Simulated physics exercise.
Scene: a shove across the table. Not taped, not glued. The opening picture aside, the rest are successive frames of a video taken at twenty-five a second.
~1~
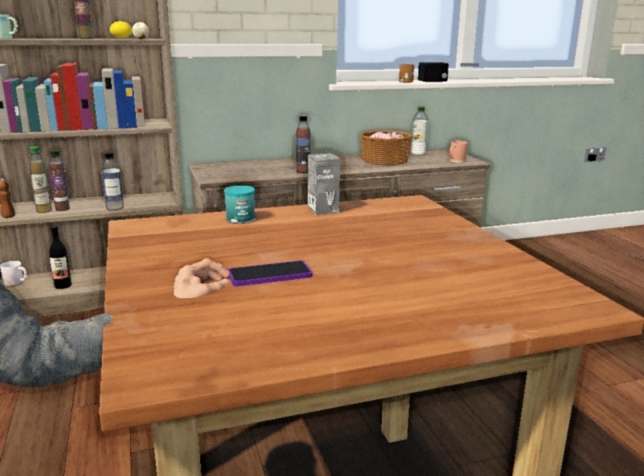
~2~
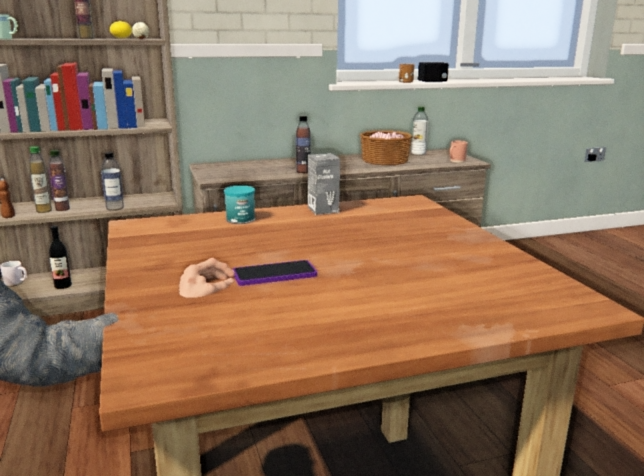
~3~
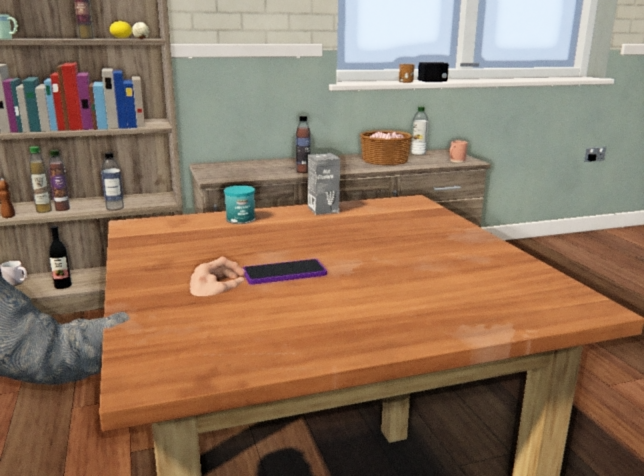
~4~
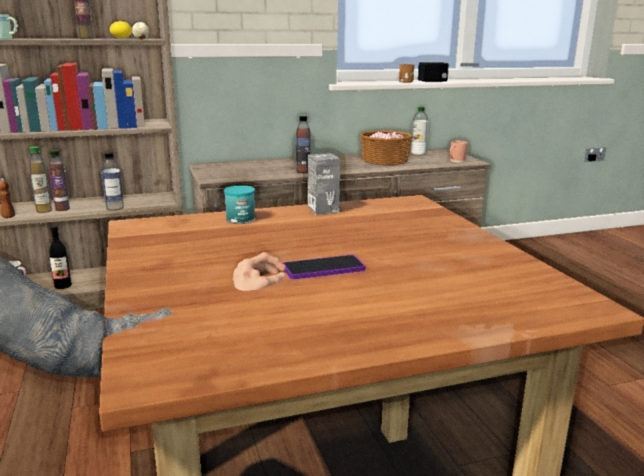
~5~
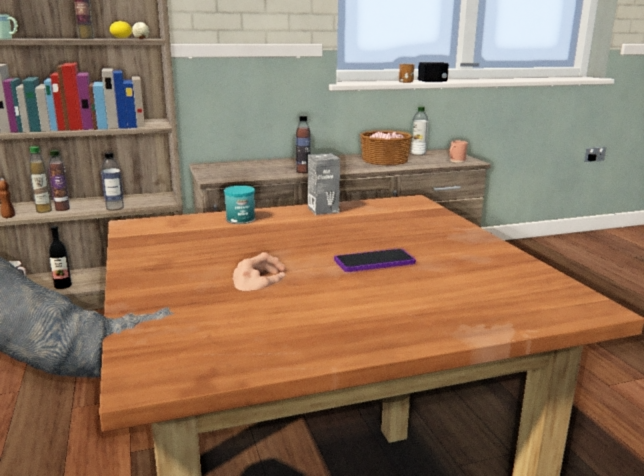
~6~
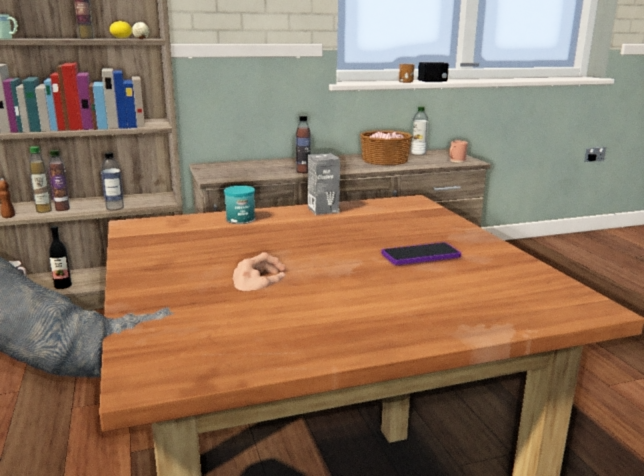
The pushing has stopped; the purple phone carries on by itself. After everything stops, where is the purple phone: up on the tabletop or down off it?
It is down off the table.
Then, 0.20 s after the last picture, purple phone now off the table.
Then, 0.40 s after the last picture, things are still on the move.
By the end, off the table, purple phone.
